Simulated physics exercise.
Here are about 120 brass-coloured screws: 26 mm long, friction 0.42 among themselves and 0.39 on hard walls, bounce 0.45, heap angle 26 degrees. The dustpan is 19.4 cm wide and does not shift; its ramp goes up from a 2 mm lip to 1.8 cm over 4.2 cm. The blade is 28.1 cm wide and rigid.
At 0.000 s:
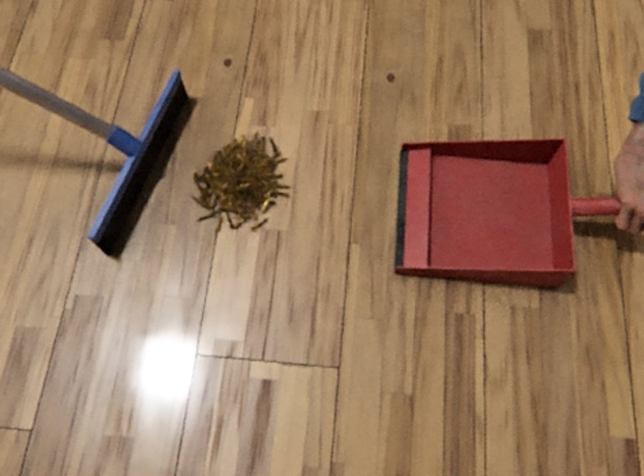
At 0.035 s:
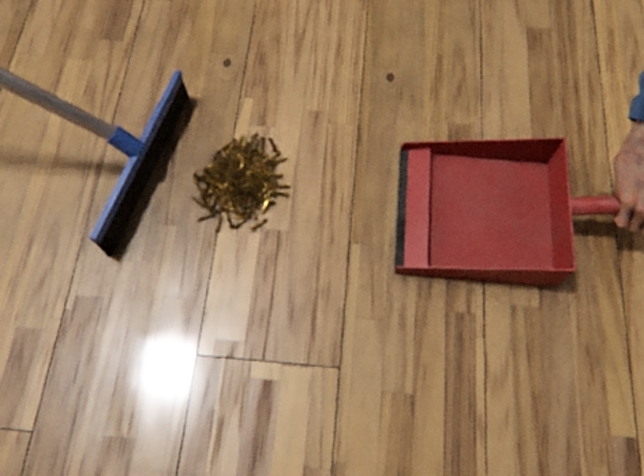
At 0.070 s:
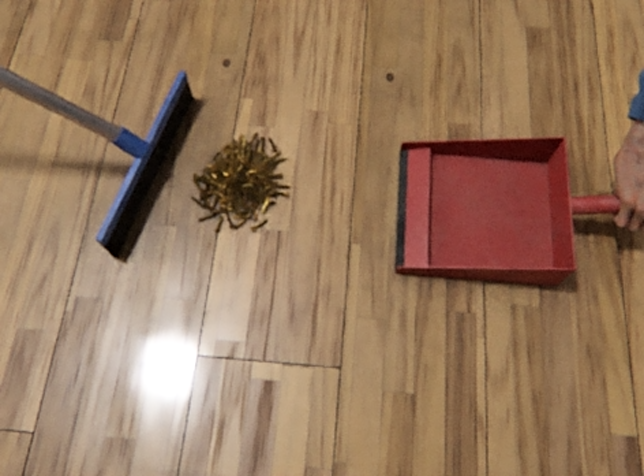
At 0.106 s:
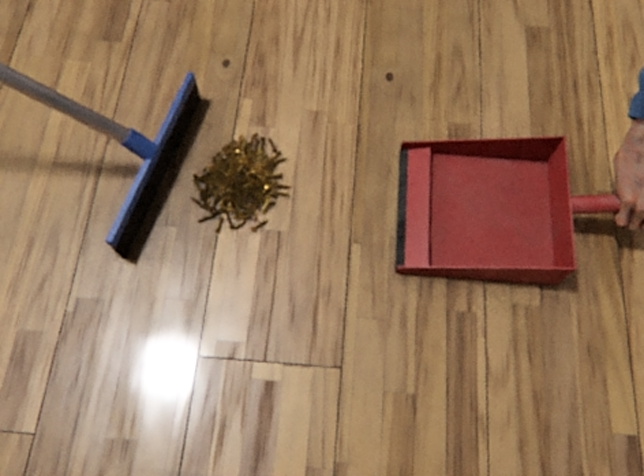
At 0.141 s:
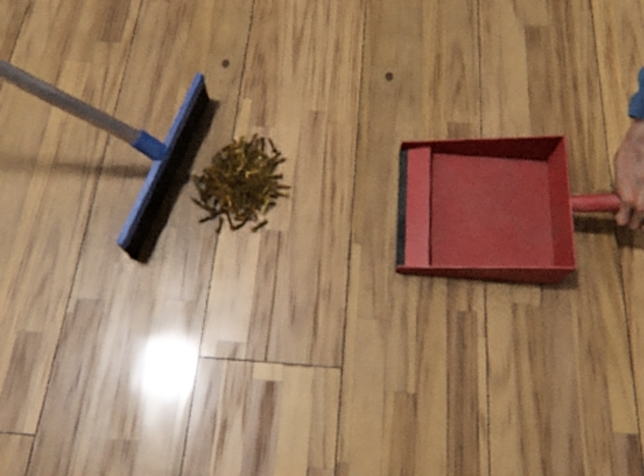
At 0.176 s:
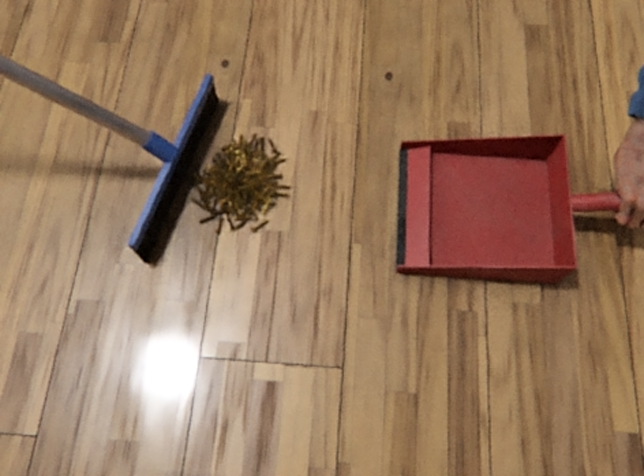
At first, a blue broom head sits to the left of a small heap of brass-coloured screws on a wooden floor, with a hand holding a red dustpan at the right. The broom then slides right, narrowing the gap to the heap, while the screws and dustpan stay still.
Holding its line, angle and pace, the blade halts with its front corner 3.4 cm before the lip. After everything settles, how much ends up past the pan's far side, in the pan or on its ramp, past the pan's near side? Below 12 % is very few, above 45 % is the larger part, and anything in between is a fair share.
Past the pan's far side: Very few, in the pan or on its ramp: Very few, past the pan's near side: Very few.
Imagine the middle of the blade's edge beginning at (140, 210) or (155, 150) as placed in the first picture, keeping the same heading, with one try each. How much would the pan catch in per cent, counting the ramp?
Roughly 5 % and 0 %.
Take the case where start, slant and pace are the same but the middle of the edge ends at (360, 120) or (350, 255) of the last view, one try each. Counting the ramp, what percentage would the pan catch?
Some 0 per cent on the first try, 5 per cent on the second.
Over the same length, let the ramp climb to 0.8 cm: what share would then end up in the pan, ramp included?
Near 0 per cent, then.
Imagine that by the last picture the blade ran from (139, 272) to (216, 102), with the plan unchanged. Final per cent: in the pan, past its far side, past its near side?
Pan 5 % / far 5 % / near 40 %.
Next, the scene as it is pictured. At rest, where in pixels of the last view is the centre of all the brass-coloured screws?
Somewhere near (374, 200) in the last picture.
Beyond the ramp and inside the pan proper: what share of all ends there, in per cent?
It comes to some 0 per cent.
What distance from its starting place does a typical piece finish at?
About 20 cm.
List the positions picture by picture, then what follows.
Blade from (95, 239) to (178, 77), moved 0.0 cm, 0 of the pieces shifted so far; middle of the pieces at (242, 184); pan at (488, 217), in the first frame.
Blade from (96, 240) to (179, 77), moved 0.2 cm, 0 of the pieces shifted so far; middle of the pieces at (242, 184), in the second frame.
Blade from (102, 241) to (184, 78), moved 1.0 cm, 0 of the pieces shifted so far; middle of the pieces at (242, 184), in the third frame.
Blade from (112, 243) to (192, 79), moved 2.3 cm, 0 of the pieces shifted so far; middle of the pieces at (242, 185), in the fourth frame.
Blade from (123, 244) to (201, 80), moved 3.7 cm, 0 of the pieces shifted so far; middle of the pieces at (241, 185), in the fifth frame.
Blade from (134, 246) to (210, 81), moved 5.1 cm, 0 of the pieces shifted so far; middle of the pieces at (242, 185); pan at (489, 215). The blade's pace is about 0.40 m/s, in the sixth frame.
Then, at 0.48 s, middle of the blade 20 cm from the lip; 0 % over the lip, far side 0 %, near side 0 %.
After 0.68 s, middle of the blade 12 cm from the lip; 0 % over the lip, far side 0 %, near side 0 %.
After 1.00 s, middle of the blade 7 cm from the lip; 5 % over the lip, far side 5 %, near side 0 %.
By 1.7 s all is still; far side 5 %, pan 0 %, near side 0 %, in front of the lip or behind the blade 90 %.
